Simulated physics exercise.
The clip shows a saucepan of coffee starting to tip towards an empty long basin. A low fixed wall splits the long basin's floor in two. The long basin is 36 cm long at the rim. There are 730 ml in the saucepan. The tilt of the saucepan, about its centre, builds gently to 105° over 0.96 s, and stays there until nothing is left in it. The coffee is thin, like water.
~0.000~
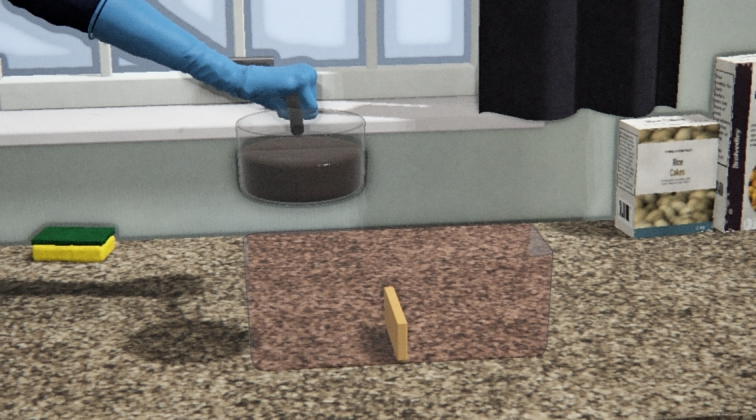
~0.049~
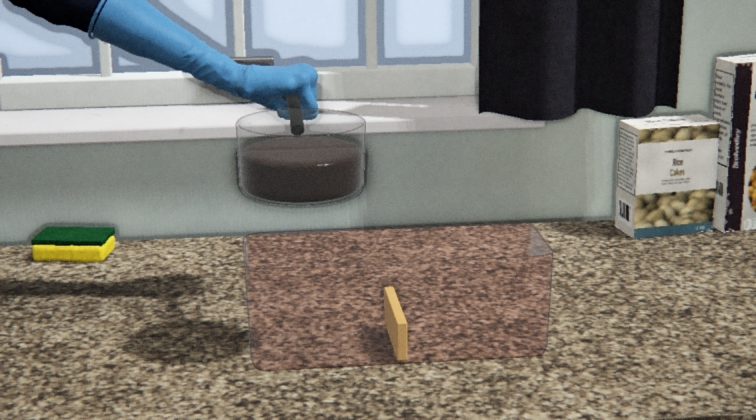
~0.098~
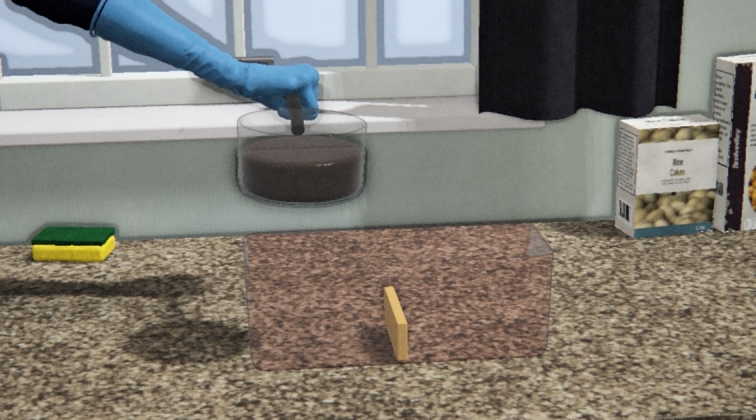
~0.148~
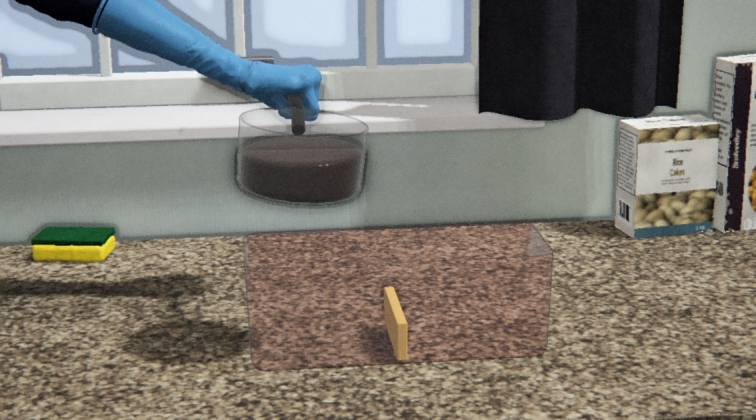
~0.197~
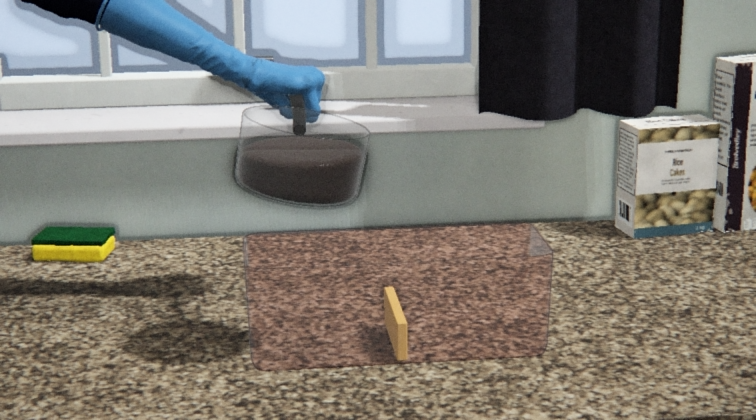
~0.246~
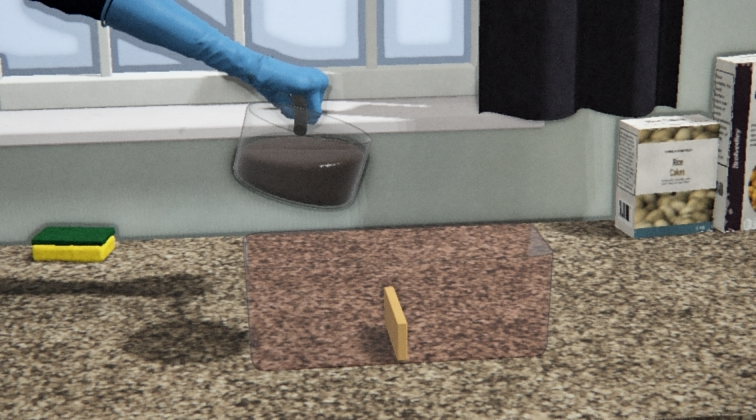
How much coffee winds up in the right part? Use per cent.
About 60 per cent.
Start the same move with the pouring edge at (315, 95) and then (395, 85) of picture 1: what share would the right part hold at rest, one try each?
In turn about 5 and 95 per cent.
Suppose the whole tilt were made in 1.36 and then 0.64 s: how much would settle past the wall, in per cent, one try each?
In turn about 65 and 50 per cent.
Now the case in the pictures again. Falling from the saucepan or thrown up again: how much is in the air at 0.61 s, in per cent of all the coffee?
Some 28 per cent.
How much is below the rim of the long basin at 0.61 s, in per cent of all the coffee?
About 10 per cent.
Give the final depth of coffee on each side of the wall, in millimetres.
Left about 14 mm, right about 20 mm.
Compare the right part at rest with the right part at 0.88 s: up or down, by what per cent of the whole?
The share moves up, by some 1 per cent.
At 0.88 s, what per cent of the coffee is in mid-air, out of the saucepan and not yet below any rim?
About 8 per cent.
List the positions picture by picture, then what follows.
Tilt 0°; pouring edge (364, 121); surface from (240, 152) to (361, 147); the long basin's rim runs from (245, 252) to (542, 239); the wall's top is at (395, 306), in the first picture.
Tilt 1°; pouring edge (364, 122); surface from (240, 152) to (361, 147), in the second picture.
Tilt 3°; pouring edge (365, 124); surface from (241, 152) to (361, 148), in the third picture.
Tilt 6°; pouring edge (367, 128); surface from (240, 151) to (361, 149), in the fourth picture.
Tilt 11°; pouring edge (369, 133); surface from (240, 151) to (362, 149), in the fifth picture.
Tilt 16°; pouring edge (370, 140); surface from (240, 151) to (363, 150), in the sixth picture.
Then, 0.61 s in, the tilt is 74° and 62 per cent is still to pour, 1 is left of the wall and 8 right of it.
Then, 0.88 s in, the tilt is 103° and 14 per cent is still to pour, 19 is left of the wall and 59 right of it.
Then, 1.16 s in, the tilt is 105° and 1 per cent is still to pour, 38 is left of the wall and 60 right of it.
Then, 1.46 s in, the tilt is 105° and 0 per cent is still to pour, 40 is left of the wall and 60 right of it.
Finally, 40 per cent lies left of the wall, 60 right of it and 0 outside.
